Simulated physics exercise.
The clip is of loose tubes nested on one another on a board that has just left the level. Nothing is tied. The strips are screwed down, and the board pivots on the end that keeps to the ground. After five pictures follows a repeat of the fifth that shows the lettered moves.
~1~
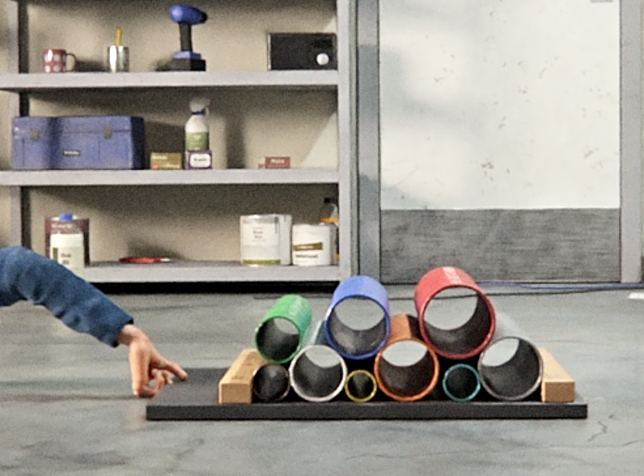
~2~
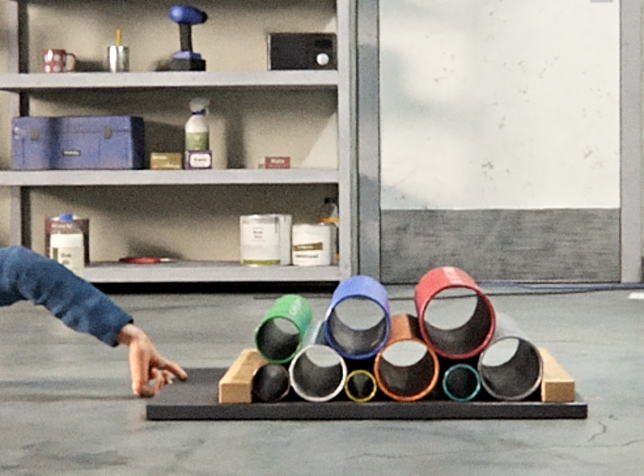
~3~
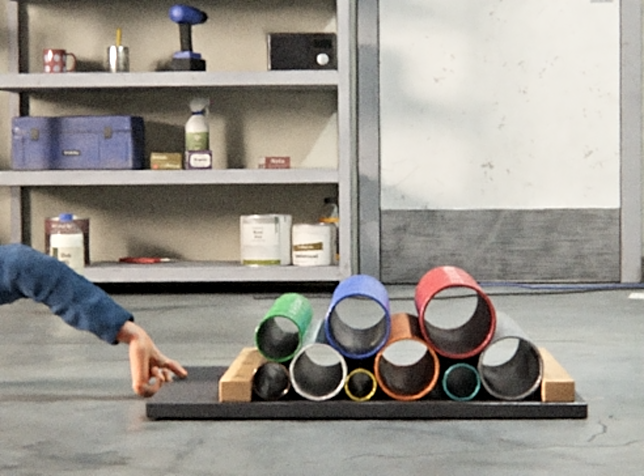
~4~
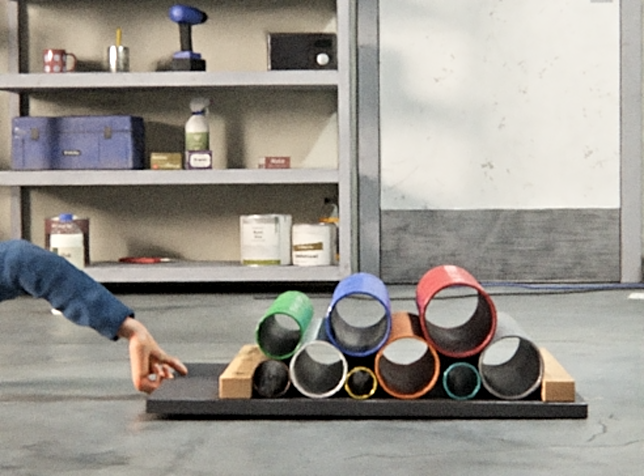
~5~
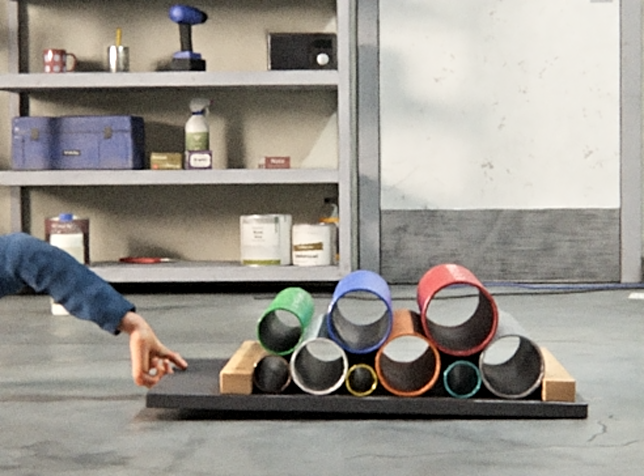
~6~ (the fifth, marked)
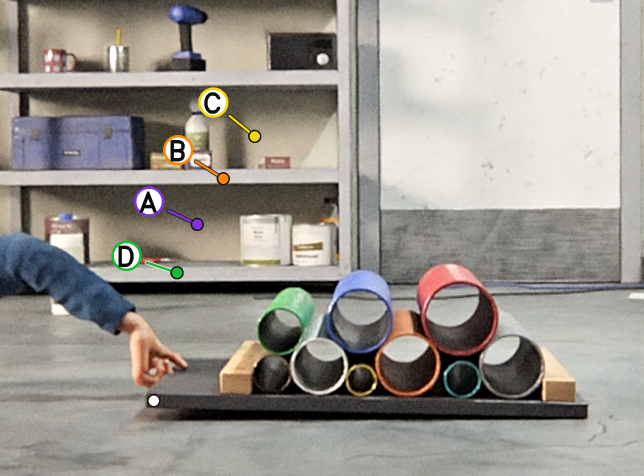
A dark board carrying a nested stack of colourful loose tubes between two wooden strips lies almost flat on a garage floor, a hand gripping its left end. The hand then raises that end very slightly, tilting the board a little, while the tubes keep their places against one another.
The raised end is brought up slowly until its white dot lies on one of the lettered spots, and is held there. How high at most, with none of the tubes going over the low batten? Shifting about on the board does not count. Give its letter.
The highest mark that will do is C.
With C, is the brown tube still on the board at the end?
The brown tube: Yes.
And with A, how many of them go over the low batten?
At A the number is none.
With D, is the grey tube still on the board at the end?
Yes, with D.
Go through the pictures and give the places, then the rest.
The first picture shows green tube (279, 339); red tube (458, 321); board (367, 381).
The second picture shows board (367, 381); brown tube (271, 382).
The third picture shows board (367, 380); brown tube (271, 380); green tube (279, 338); blue tube (358, 325).
The fourth picture shows board (367, 378); brown tube (272, 378); white tube (319, 370); turquoise tube (462, 381).
The fifth picture shows board (367, 375); brown tube (272, 374); white tube (319, 366).
On the marked copy, A at (197, 225); B at (223, 179); C at (255, 137); D at (177, 273); the white dot at (154, 401).
Taking C. A third of the way, board at 21°.
Two thirds of the way, board at 39°.
When it is over, board at 40°, none over the low batten.
As for the rest, A none over the low batten; B none over the low batten; D none over the low batten.
